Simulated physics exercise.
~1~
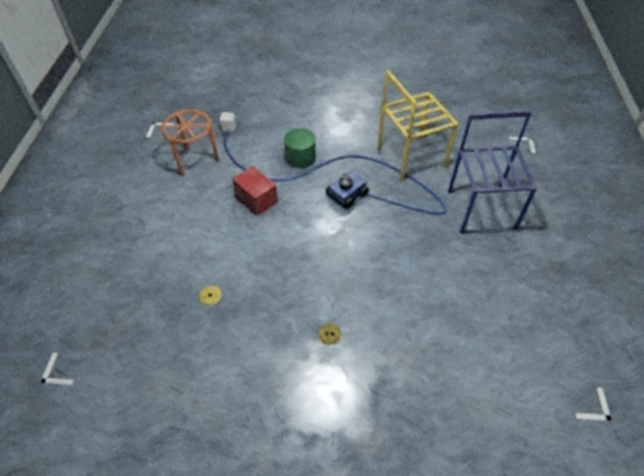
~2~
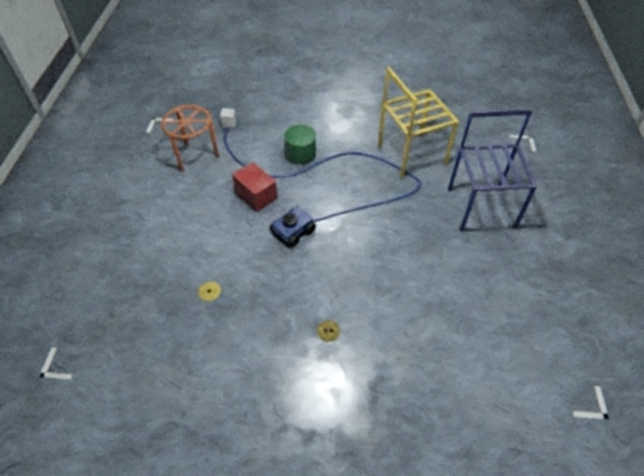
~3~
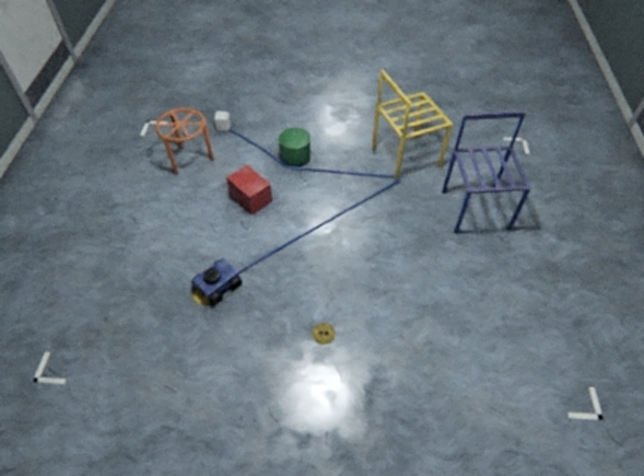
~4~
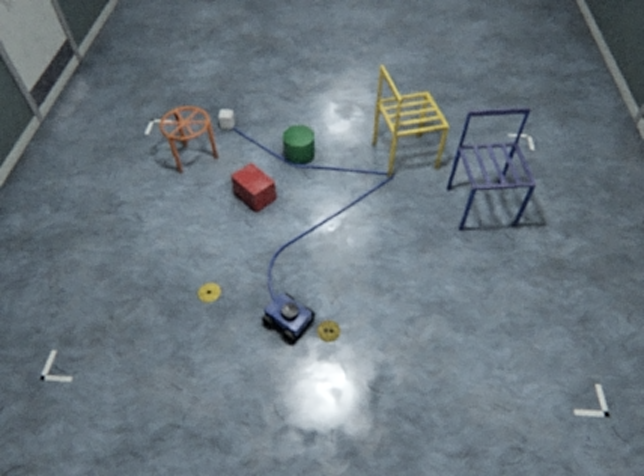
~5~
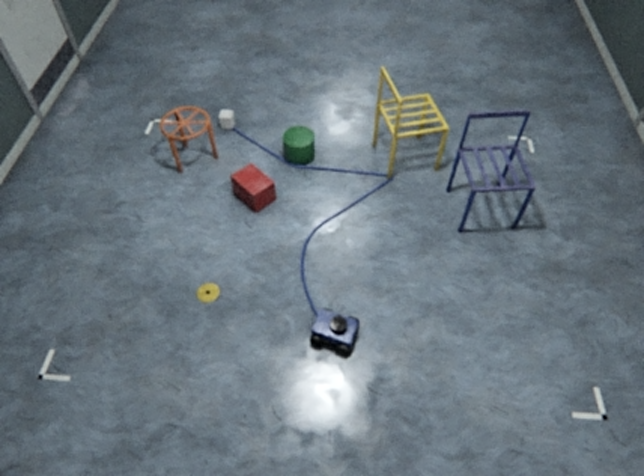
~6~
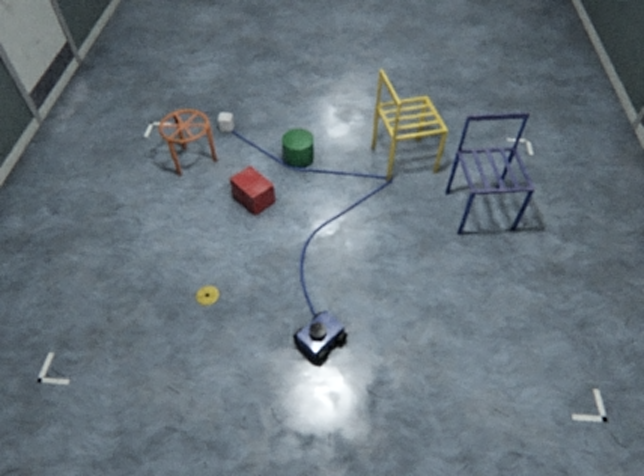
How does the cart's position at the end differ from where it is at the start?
At the start the cart sits among the objects, to the right of the red crate and just below the green tub. At the end it is well below them in the open floor, over the yellow mark that was farther right.
